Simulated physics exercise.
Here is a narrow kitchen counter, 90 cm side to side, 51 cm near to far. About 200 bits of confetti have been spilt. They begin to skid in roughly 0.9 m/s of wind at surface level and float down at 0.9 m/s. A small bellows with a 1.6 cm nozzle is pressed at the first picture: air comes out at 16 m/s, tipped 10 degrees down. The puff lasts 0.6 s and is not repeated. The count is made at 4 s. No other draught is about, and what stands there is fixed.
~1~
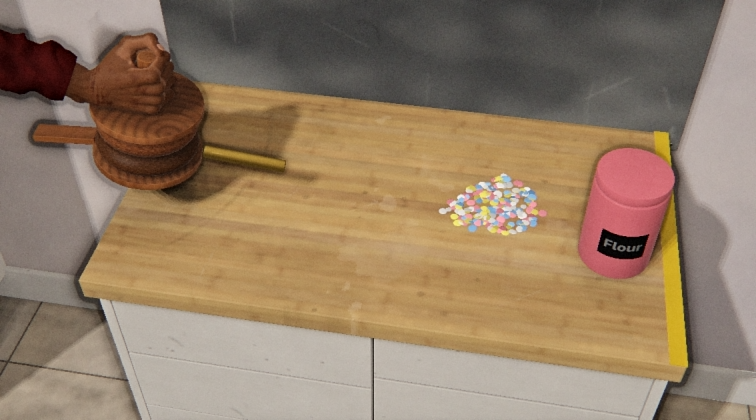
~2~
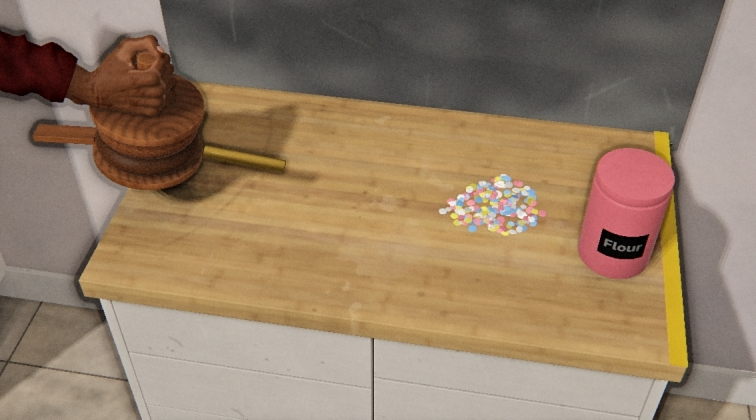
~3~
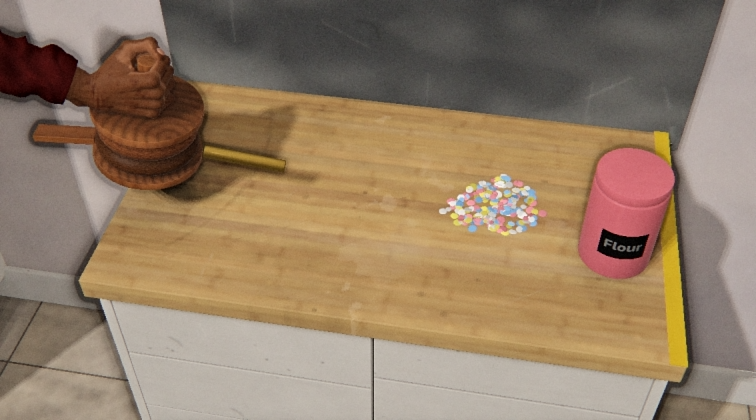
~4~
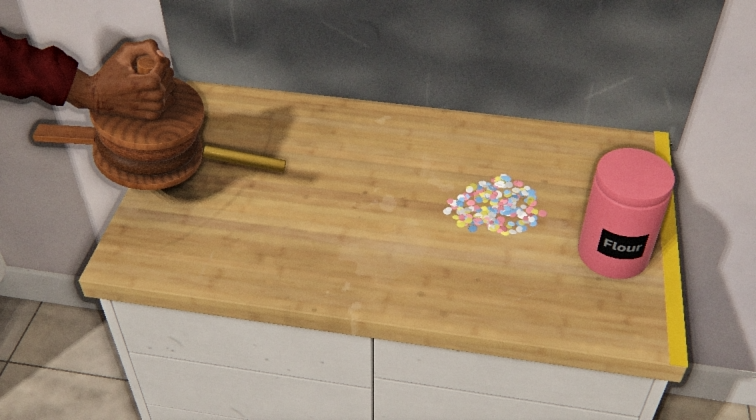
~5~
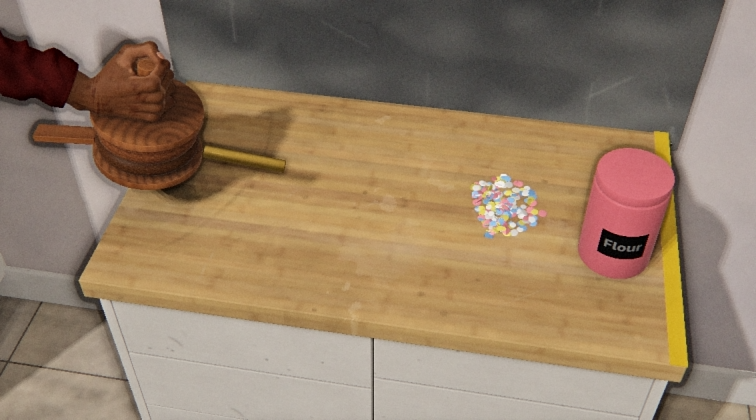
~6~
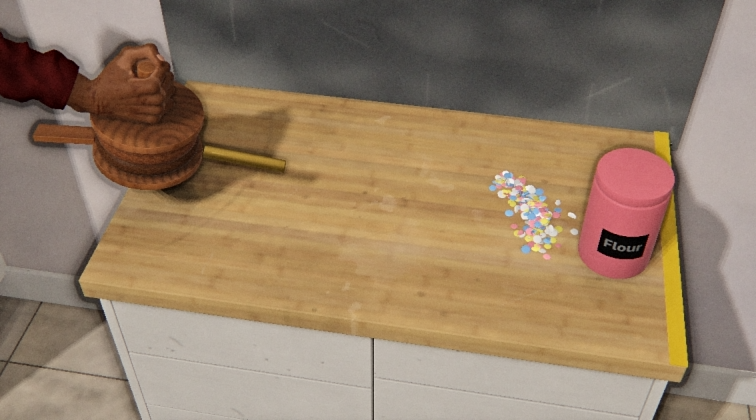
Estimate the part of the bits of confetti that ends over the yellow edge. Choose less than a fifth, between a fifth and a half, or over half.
Of the bits of confetti, more than half end over the yellow edge.
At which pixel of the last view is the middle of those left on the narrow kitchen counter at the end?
Near (637, 345).
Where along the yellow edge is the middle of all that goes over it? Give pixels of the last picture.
Around (674, 197).
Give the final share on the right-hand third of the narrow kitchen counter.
About 20 %.
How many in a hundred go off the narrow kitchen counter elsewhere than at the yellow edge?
Near 4 %.
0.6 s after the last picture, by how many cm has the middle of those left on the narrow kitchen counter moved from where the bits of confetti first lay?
Roughly 30 cm.
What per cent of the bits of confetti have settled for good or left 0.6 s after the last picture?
Some 70 per cent.
Then, 0.6 s after the last picture, 76 % are over the yellow edge; the middle of those left on the top is near (630, 322); 68 % are gone or lie where they will stay.
Then, 1.0 s after the last picture, 78 % are over the yellow edge; the middle of those left on the top is near (637, 345); 100 % are gone or lie where they will stay.
Then, 2.0 s after the last picture, 78 % are over the yellow edge; the middle of those left on the top is near (637, 345); 100 % are gone or lie where they will stay.
Then, 3.8 s after the last picture, at the end, 78 % are over the yellow edge; the middle of those left on the top is near (637, 345).
